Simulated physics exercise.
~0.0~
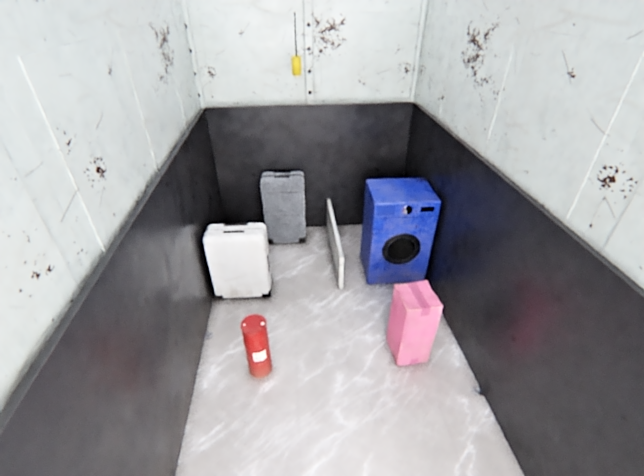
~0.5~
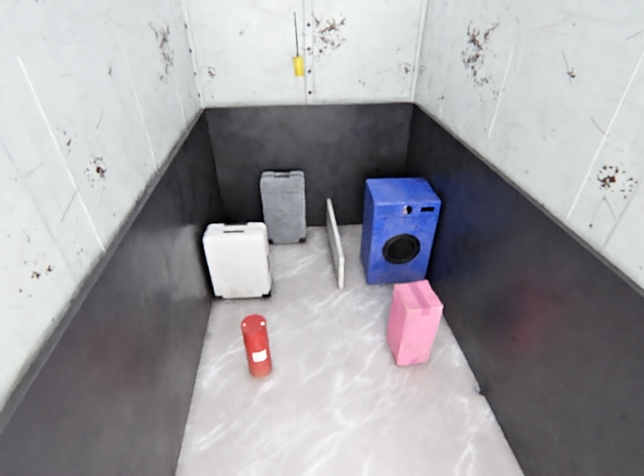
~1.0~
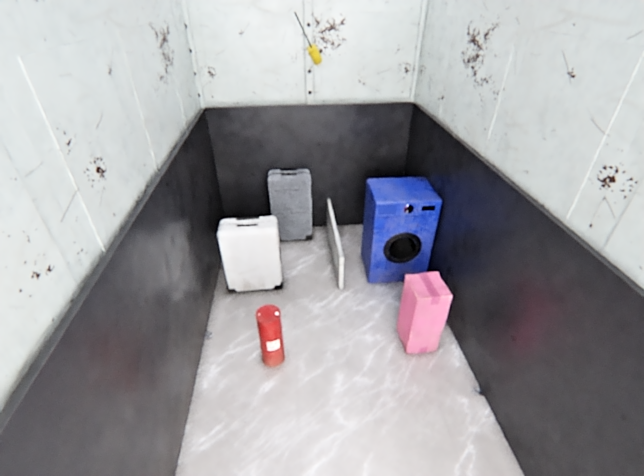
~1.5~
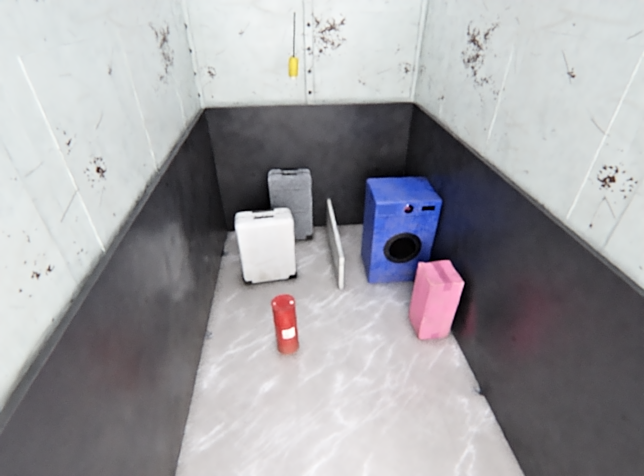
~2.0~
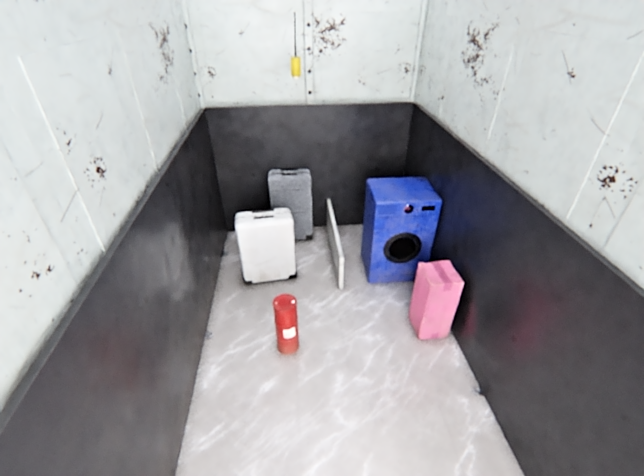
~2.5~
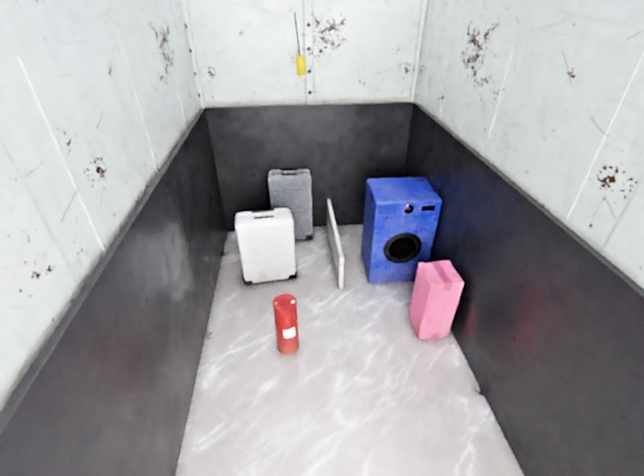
The load bay of a van, with pale scuffed upper walls and dark lower panels, is seen from the rear and above, looking towards the bulkhead. A white case and a grey case stand at the left, a blue appliance and a pink box at the right, and a red canister nearer on the pale floor, with a thin low board between. At first all stay still while a yellow tag hangs on the far wall. Then the tag swings right as the white case, canister and pink box slide forwards and right, the grey case shifting slightly. They stop, all upright, the appliance unmoved.
